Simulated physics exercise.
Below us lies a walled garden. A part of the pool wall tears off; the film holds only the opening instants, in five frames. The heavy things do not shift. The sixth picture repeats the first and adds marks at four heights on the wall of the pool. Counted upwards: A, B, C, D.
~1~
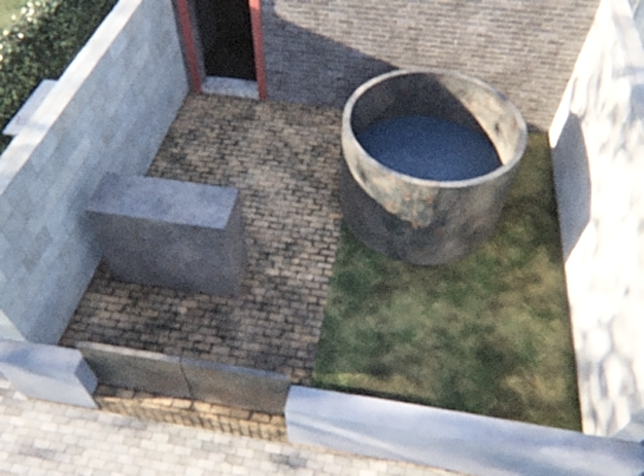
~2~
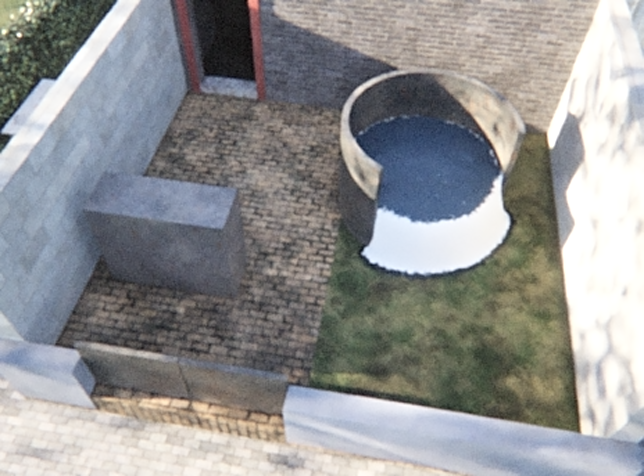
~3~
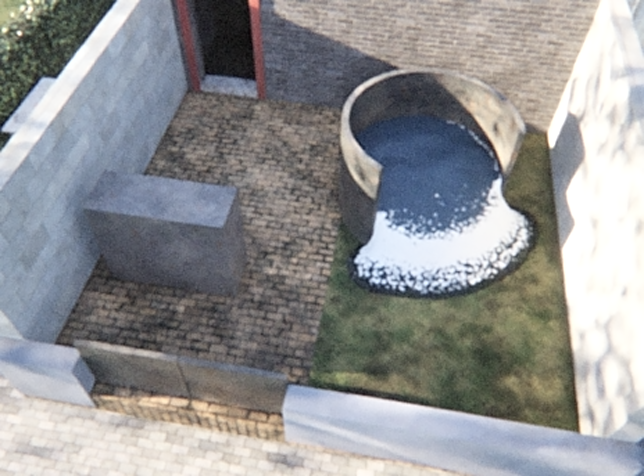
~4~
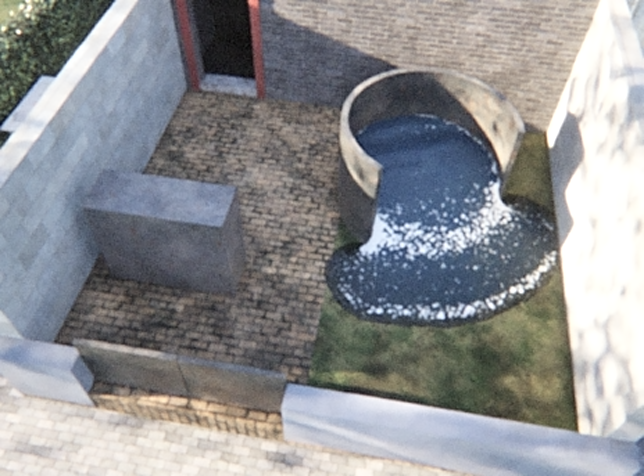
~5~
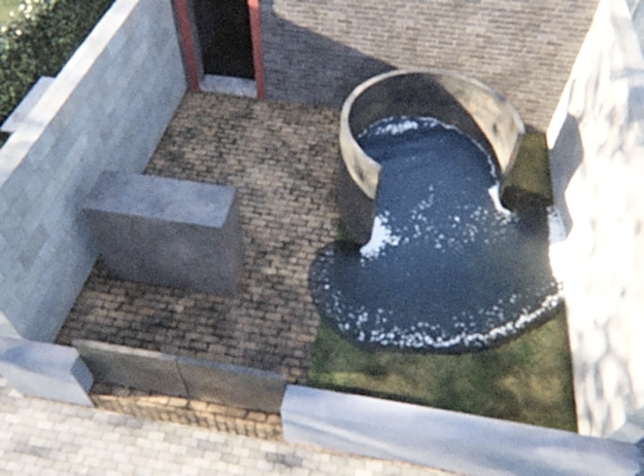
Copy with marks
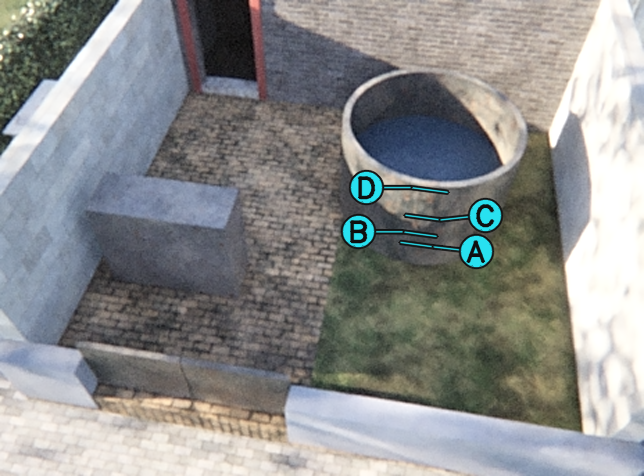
Round raised pool in a walled garden losing its front side, dark water pouring out with white foam and spreading across the grass.
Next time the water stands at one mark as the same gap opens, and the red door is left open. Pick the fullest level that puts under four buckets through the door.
C will do.
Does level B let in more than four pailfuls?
No, not at all.
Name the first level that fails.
The answer is D.
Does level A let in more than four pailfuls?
No.
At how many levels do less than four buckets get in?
Three.
On the marked copy, A at (417, 244); B at (419, 234); C at (423, 217); D at (429, 189); from the bottom up A, B, C, D.
Choosing A, nothing gets over.
Choosing B, nothing gets over.
Choosing C, a bucket or two gets in.
Choosing D, about 10 bucketfuls get in.
